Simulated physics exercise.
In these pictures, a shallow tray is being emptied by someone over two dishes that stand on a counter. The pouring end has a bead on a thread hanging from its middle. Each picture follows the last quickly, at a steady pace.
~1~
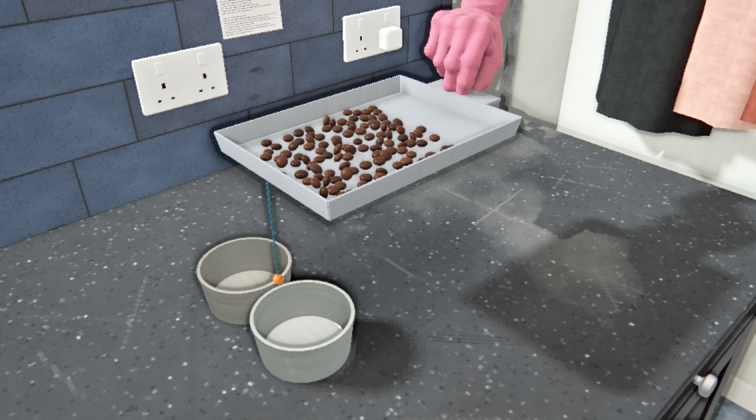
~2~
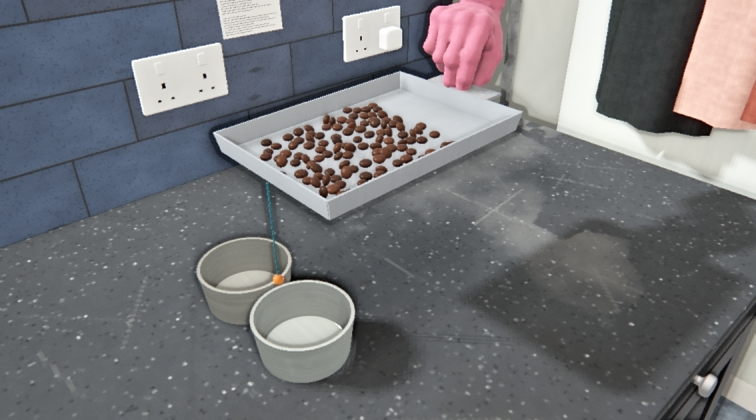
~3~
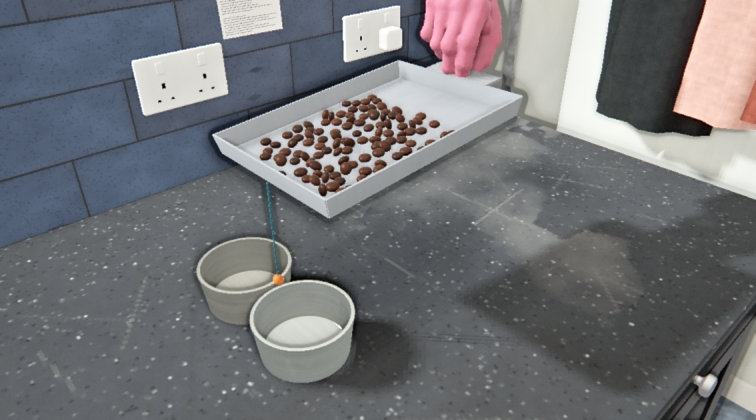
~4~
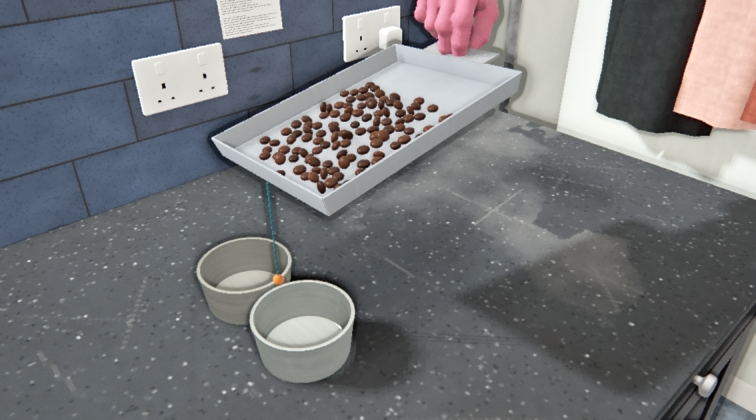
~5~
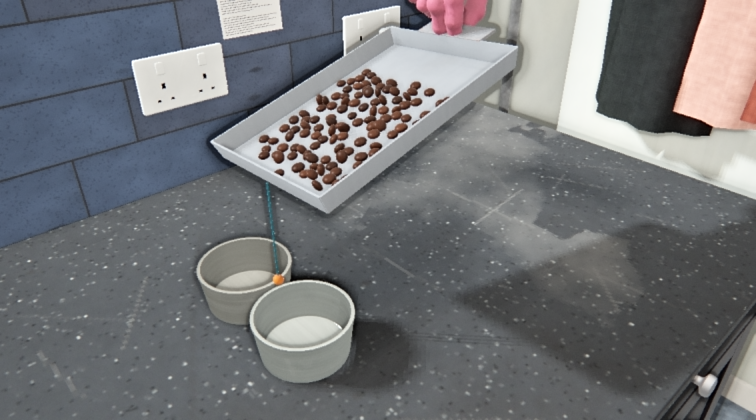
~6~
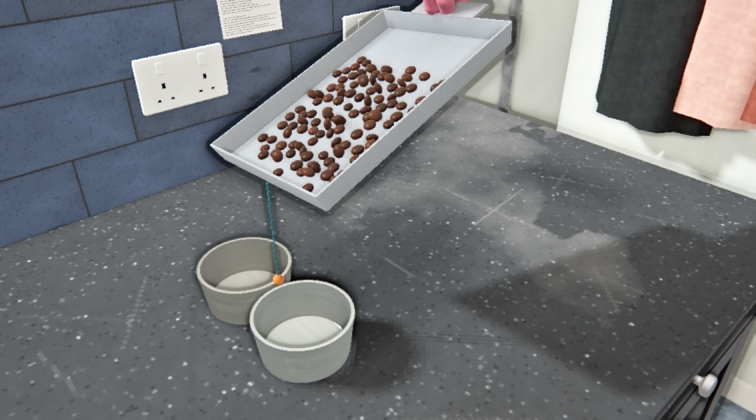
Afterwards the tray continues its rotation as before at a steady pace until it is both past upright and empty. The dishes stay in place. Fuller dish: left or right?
Most of the load heads over to the left dish, I'd guess.
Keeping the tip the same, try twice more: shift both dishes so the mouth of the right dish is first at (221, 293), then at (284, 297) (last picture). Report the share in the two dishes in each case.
You'd see around 70 per cent and then around 50 per cent.
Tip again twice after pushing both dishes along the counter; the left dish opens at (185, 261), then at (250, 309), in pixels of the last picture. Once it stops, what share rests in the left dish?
You'd get 30 in a hundred first and 40 in a hundred after that.
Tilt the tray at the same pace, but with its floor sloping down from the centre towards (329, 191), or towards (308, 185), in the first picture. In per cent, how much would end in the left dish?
That comes to 0 per cent the first time and 0 per cent the second.
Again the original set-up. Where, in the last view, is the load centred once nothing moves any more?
Roughly at pixel (232, 304).
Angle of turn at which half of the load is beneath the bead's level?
I'd put it at about 105 degrees.
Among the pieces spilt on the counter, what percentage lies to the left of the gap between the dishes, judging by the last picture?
Around 100 per cent, I reckon.
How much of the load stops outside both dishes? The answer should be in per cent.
Around 40 in a hundred.
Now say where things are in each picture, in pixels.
In the first picture, corners of the pouring end near (220, 132) and (329, 198), level; middle of the load near (346, 148), flat chocolate drops; left dish near (207, 297); right dish near (262, 352); bead on its thread near (278, 280).
In the second picture, corners of the pouring end near (219, 133) and (328, 198), level; middle of the load near (346, 146).
In the third picture, corners of the pouring end near (218, 134) and (326, 196), tipped barely, lowest at the left corner; middle of the load near (345, 141).
In the fourth picture, corners of the pouring end near (217, 137) and (323, 195), tipped a little, lowest at the left corner; middle of the load near (344, 133).
In the fifth picture, corners of the pouring end near (216, 140) and (320, 193), tipped clearly, lowest at the left corner; middle of the load near (341, 126).
In the sixth picture, corners of the pouring end near (215, 143) and (317, 192), tipped clearly, lowest at the left corner; middle of the load near (337, 119); left dish near (207, 297); right dish near (262, 352).
Shortly afterwards, tray tipped steeply; all but a few on the tray; only a few in the air.
Next, tray tipped past a quarter turn; near a third on the tray; near a quarter in the left dish; near a quarter outside both; near a quarter in the air.
Some moments later, tray tipped past a quarter turn; near half in the left dish; near half outside both.
In the end, tray tipped past a quarter turn; none at all in the right dish; near half in the left dish; near half outside both.
